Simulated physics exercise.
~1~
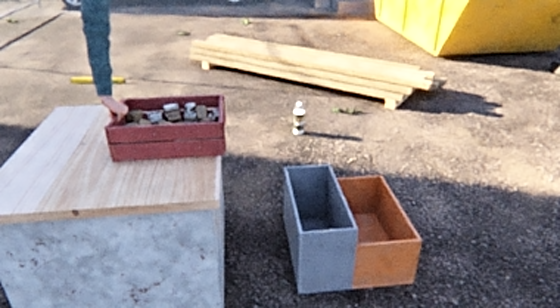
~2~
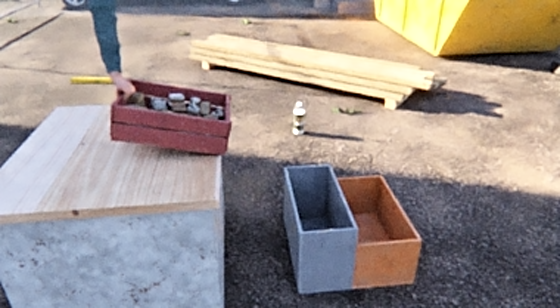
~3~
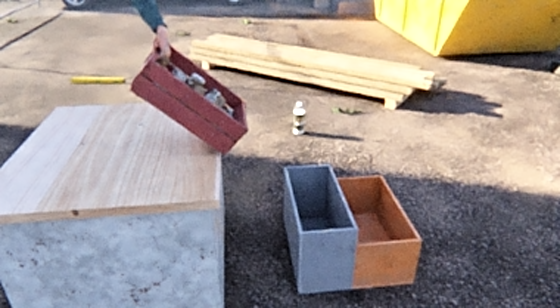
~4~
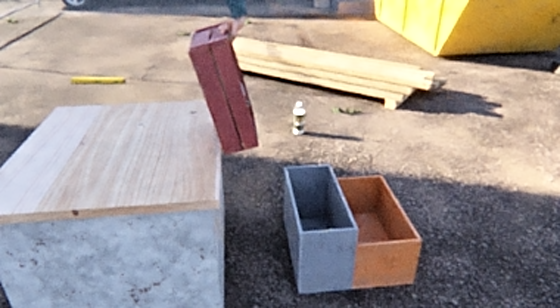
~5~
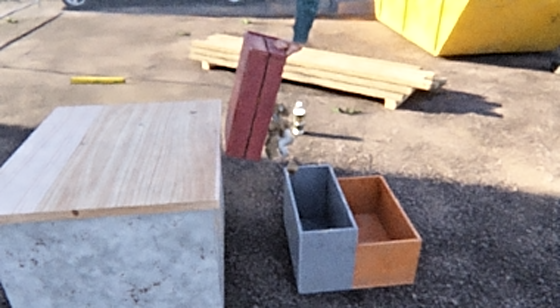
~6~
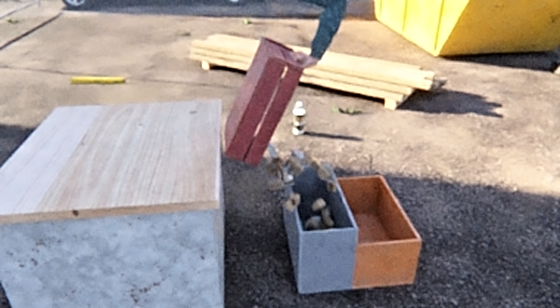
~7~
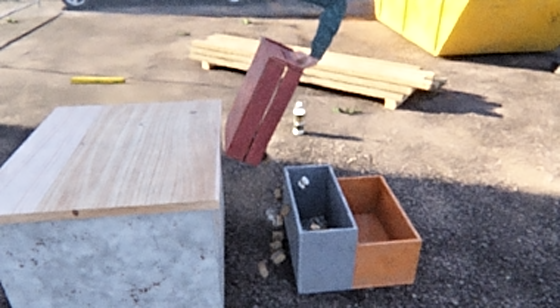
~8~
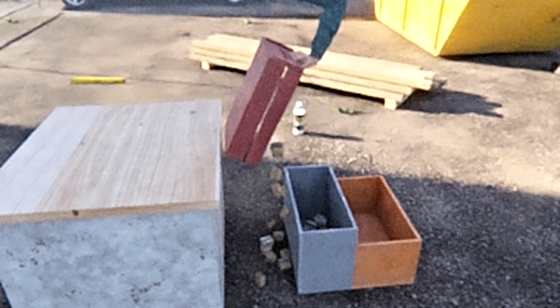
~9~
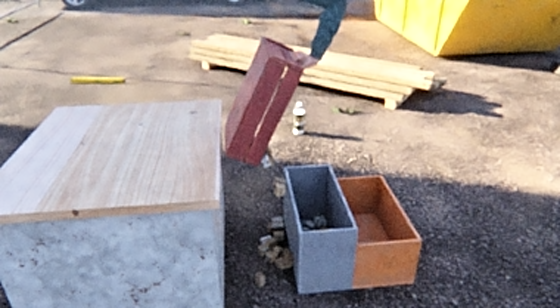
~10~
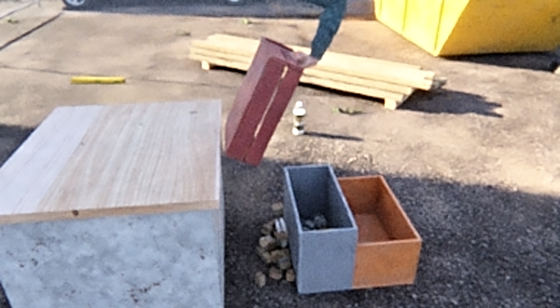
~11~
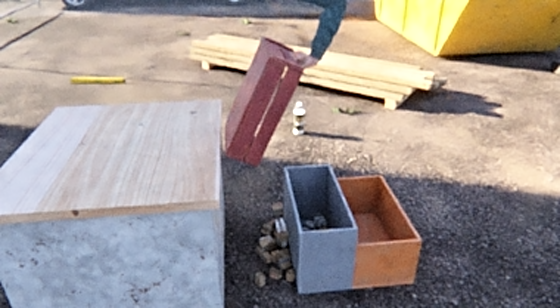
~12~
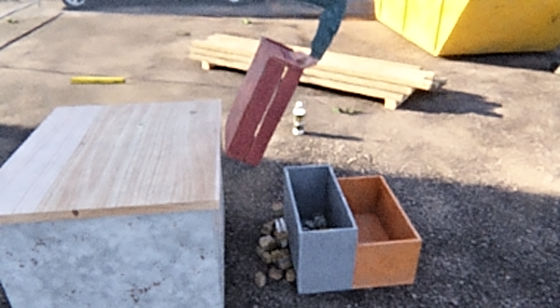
A hand tips a red tote, spilling small parcels into and beside a grey bin.
